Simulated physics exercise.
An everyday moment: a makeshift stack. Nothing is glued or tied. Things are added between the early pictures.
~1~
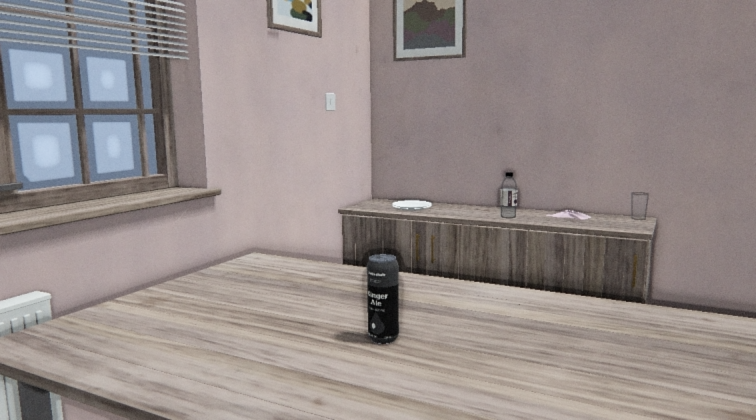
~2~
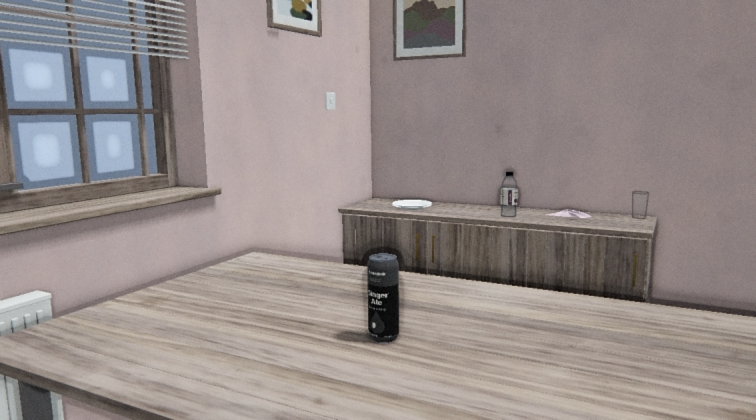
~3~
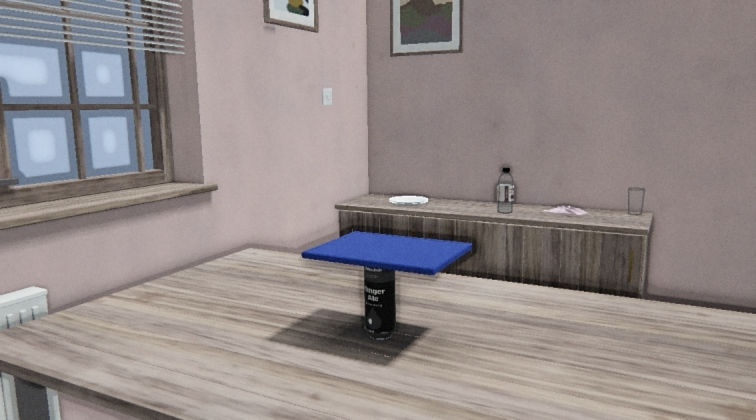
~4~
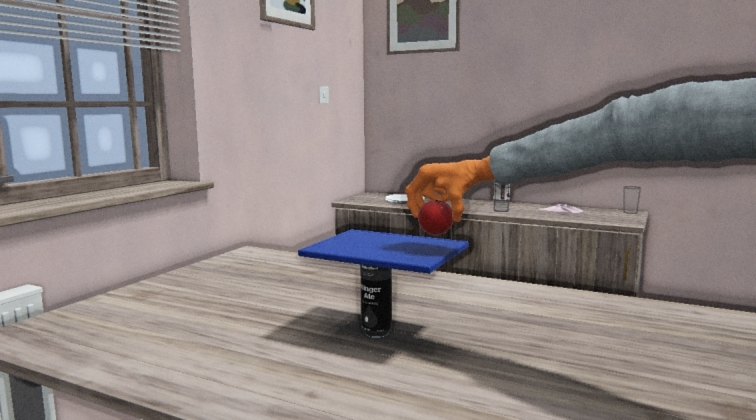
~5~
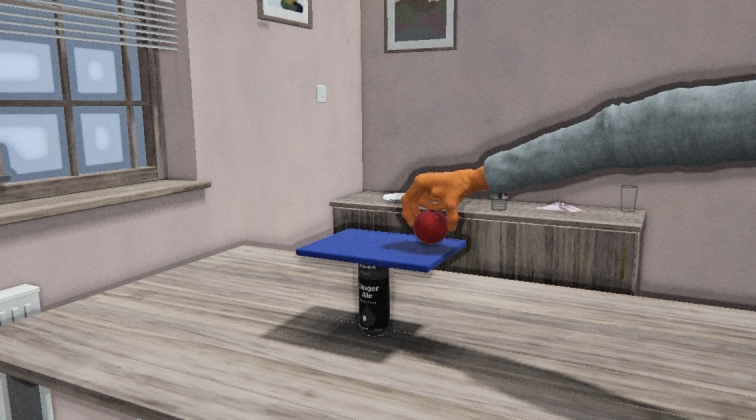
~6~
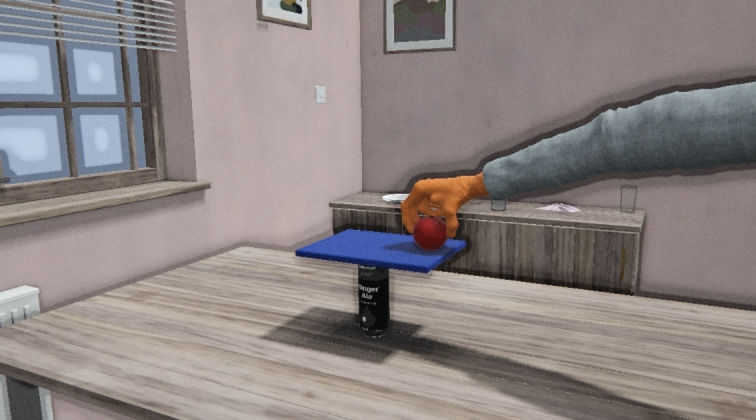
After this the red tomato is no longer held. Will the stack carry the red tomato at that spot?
In the end the stack gives way.
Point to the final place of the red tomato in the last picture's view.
Near (445, 331).
Then, 0.30 s past the last view, red tomato now fallen; blue lid rocked 45° from its first pose.
Then, 0.40 s past the last view, blue lid now fallen.
Then, 0.70 s past the last view, things are still on the move.
Finally, fallen, red tomato and blue lid; black can still in place. Final places as the last picture's camera would see them, red tomato near (445, 331). The stack loses its balance.
